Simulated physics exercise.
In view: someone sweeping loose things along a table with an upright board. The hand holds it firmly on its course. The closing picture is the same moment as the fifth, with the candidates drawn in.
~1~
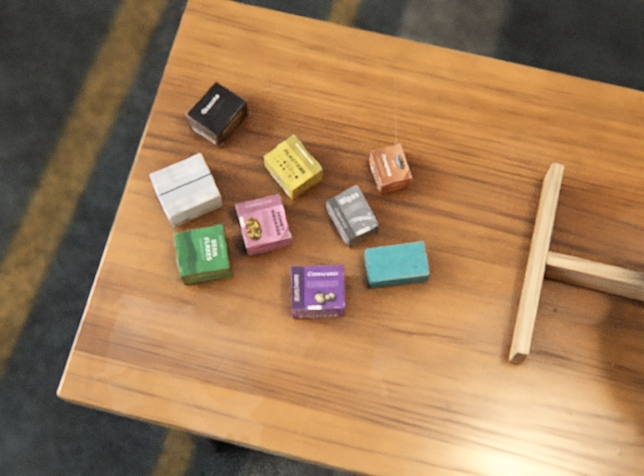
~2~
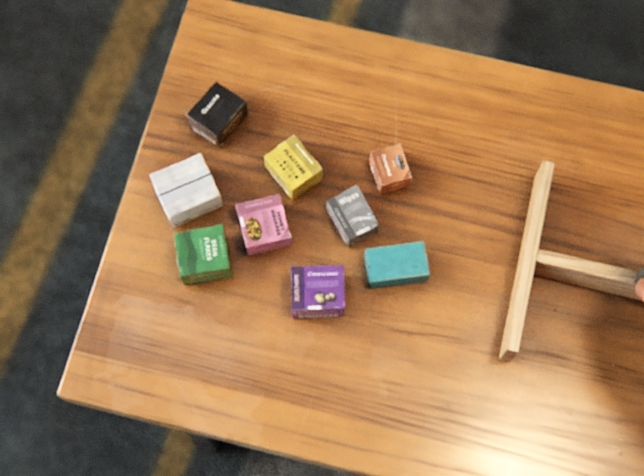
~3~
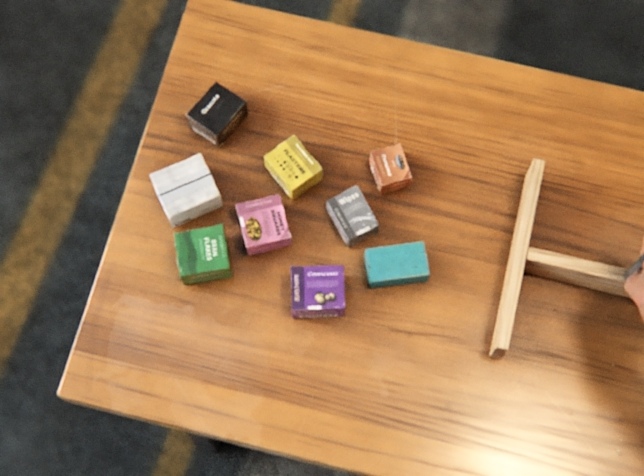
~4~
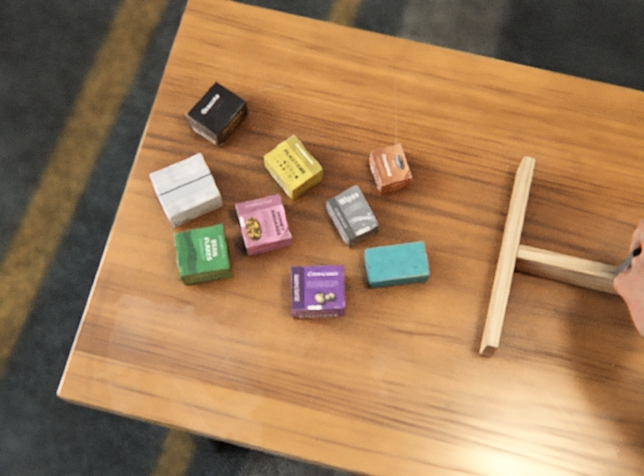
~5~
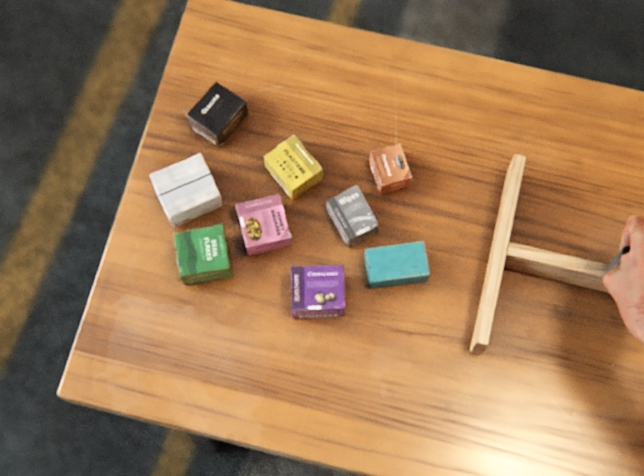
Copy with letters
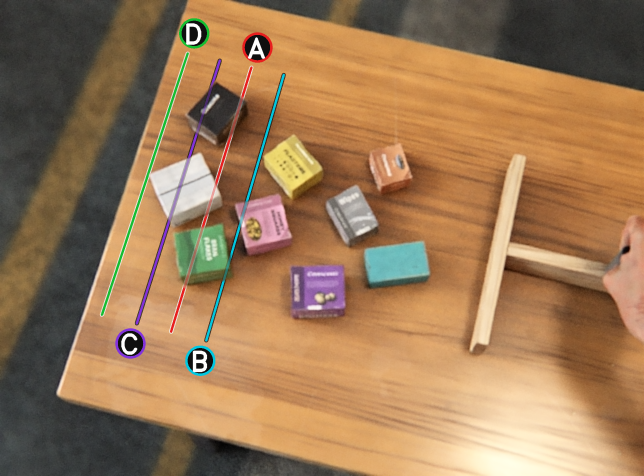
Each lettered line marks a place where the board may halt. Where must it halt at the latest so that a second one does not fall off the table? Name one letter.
Stop at A.
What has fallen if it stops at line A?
It is the white box.
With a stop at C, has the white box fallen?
Yes.
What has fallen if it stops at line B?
It is the white box.
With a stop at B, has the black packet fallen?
No.
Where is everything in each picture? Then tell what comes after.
The first picture shows white box (187, 191); turquoise block (397, 265); pink packet (264, 225).
The second picture shows board (532, 253); orange packet (390, 169).
The third picture shows board (522, 251); green packet (203, 255).
The fourth picture shows board (511, 249); grey box (352, 217).
The fifth picture shows board (502, 246); white box (187, 191); turquoise block (397, 265); pink packet (264, 225).
On the marked copy, A at (213, 194); B at (247, 202); C at (180, 186); D at (147, 178).
With A. Early on, board (396, 222); purple packet (305, 294); orange packet (381, 165).
Further on, board (293, 197); white box (154, 182); pink packet (206, 198).
At the end, board (214, 179); white box over the edge; pink packet (140, 172); one fallen.
As for the rest, B is within the limit but short; C drops five; D drops eight.
